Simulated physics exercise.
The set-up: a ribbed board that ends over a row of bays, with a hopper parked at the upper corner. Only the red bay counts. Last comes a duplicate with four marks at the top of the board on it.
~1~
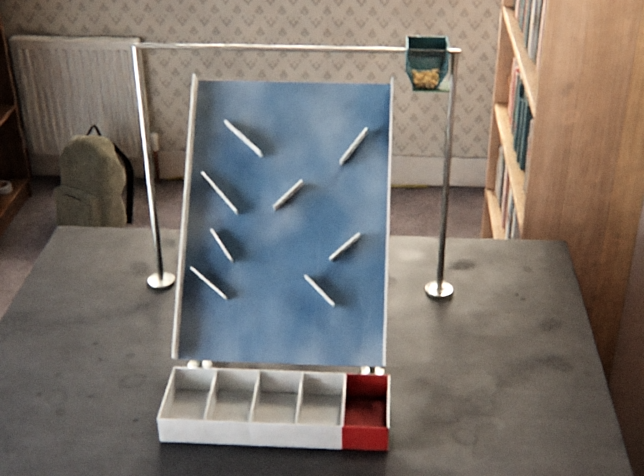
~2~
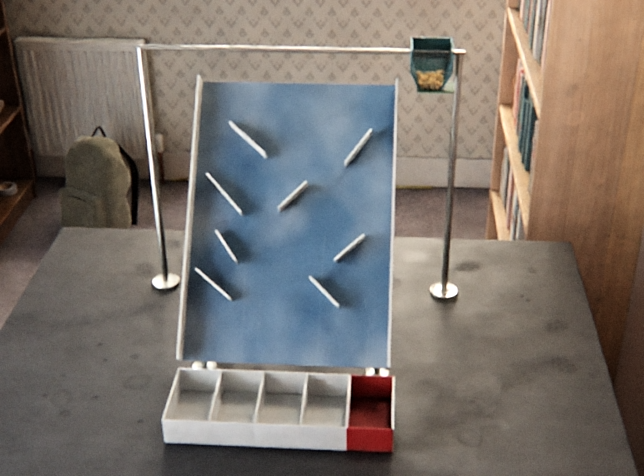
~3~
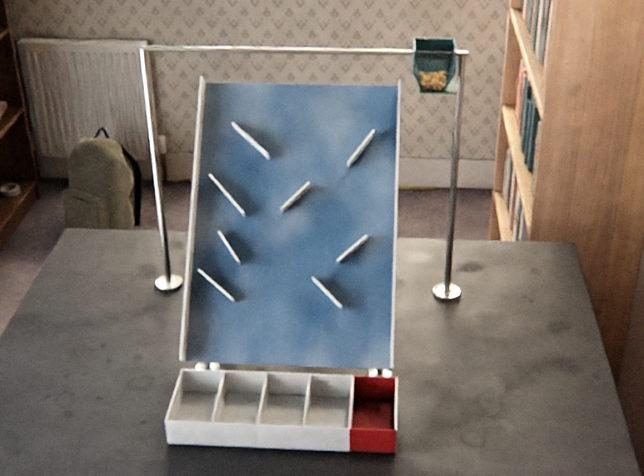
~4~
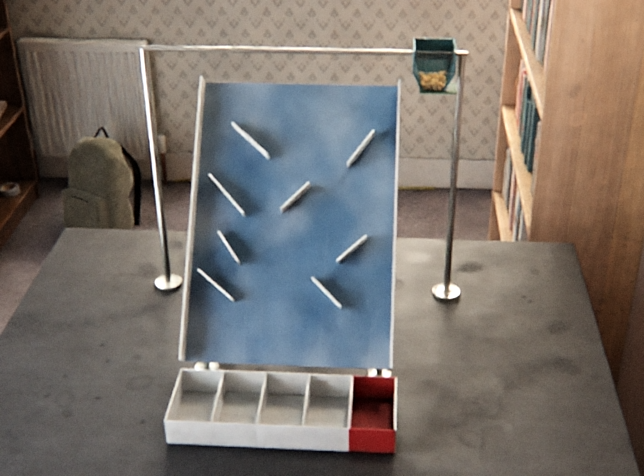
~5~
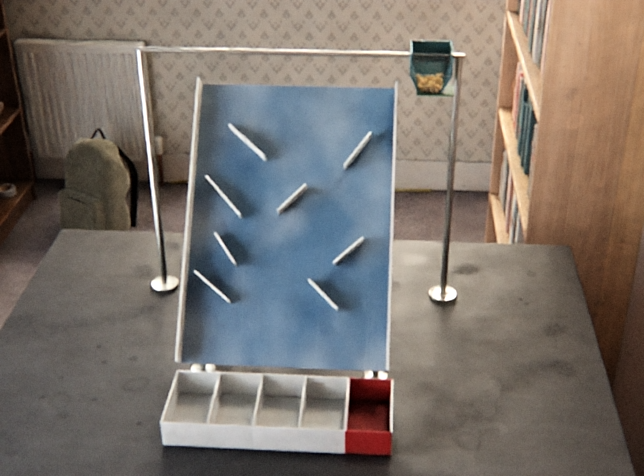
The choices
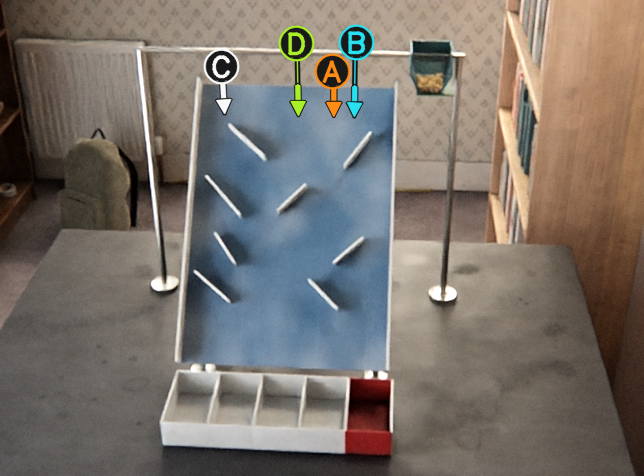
The camera drifts very slightly, nudging the view a little right and then back left, as it looks slightly down on a dark grey table in a room with patterned wallpaper, a radiator and bookshelves. A tilted blue board with pale ribs stands above four white bays and a red one at the right, with a green hopper of chickpeas at the upper right. Nothing on the table moves.
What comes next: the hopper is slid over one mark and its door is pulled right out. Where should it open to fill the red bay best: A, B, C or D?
Go for A.
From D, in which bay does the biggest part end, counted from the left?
The second.
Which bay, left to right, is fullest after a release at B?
The third from the left.
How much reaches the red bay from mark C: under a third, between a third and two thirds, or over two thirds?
Under a third.
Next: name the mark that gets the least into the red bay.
Mark C.
On the marked copy, mark A meets the board at (333, 111); mark B meets the board at (354, 111); mark C meets the board at (224, 108); mark D meets the board at (298, 110).
With A, about half in the red bay, about half in other bays.
With B, about a quarter in the red bay, about two thirds in other bays, a small part outside the box.
With C, none in the red bay, all in other bays.
With D, a small part in the red bay, most in other bays.
